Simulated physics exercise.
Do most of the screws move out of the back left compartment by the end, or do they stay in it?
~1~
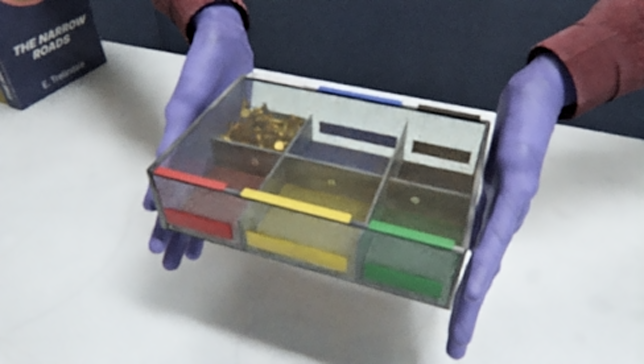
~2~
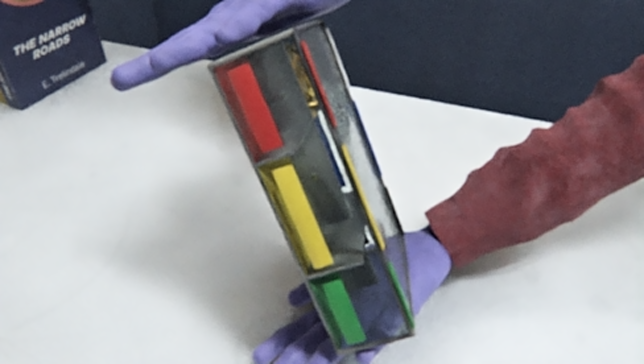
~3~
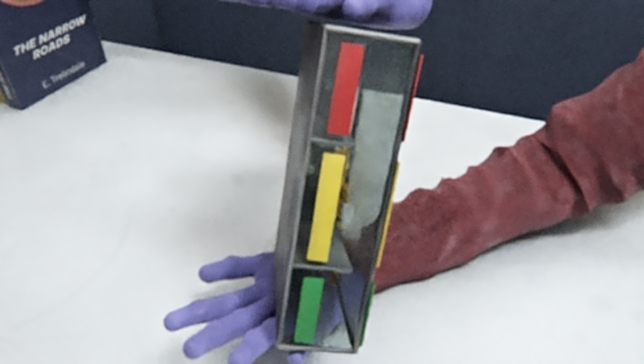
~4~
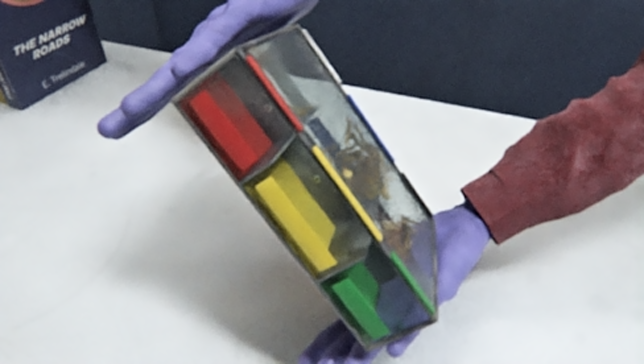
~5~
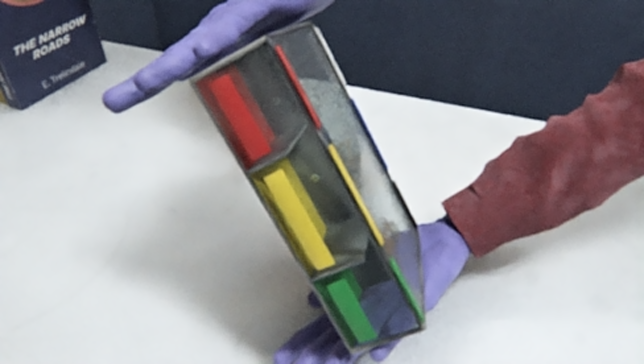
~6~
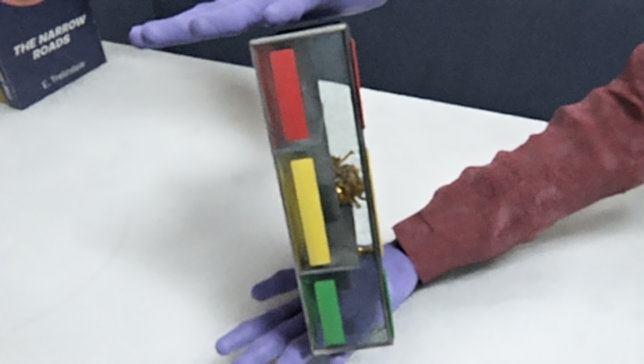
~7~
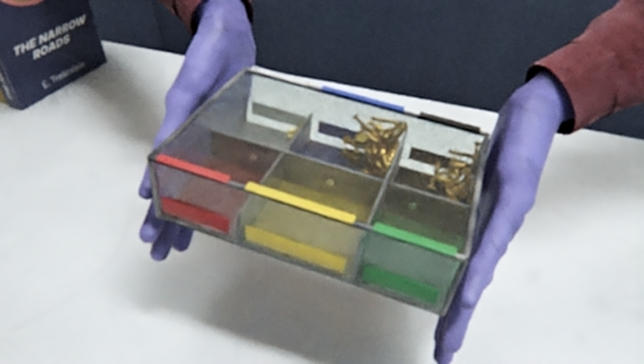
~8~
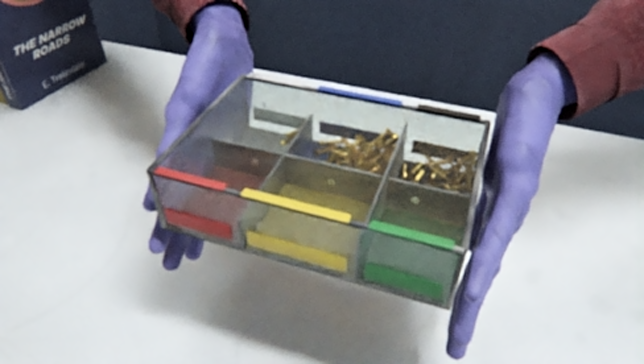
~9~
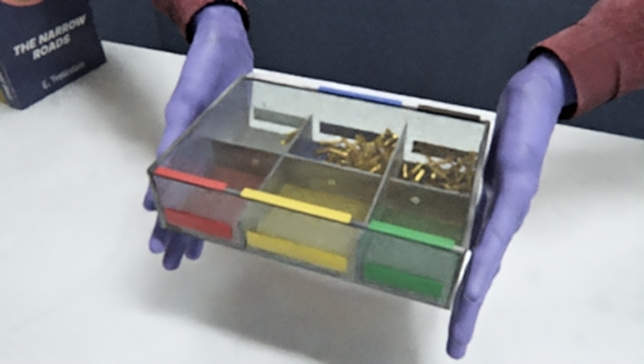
Most of them move out of it. The largest share ends in the blue-marked back middle compartment and a smaller but sizeable pile in the black-marked back right one, while the front row holds none.
At a white tabletop against a dark wall, seen from the front and slightly above, two purple-gloved hands hold a clear-lidded box with six compartments, a dark book standing at left. Red, yellow and green labels mark the front row, and brass-coloured screws lie in the back left compartment. The hands tip the box right end down until it passes upright, ease it partway back, then tilt it steeply again. They bring it level and hold it still. Most screws now lie in the blue-marked back middle compartment, with a smaller pile in the back right one.
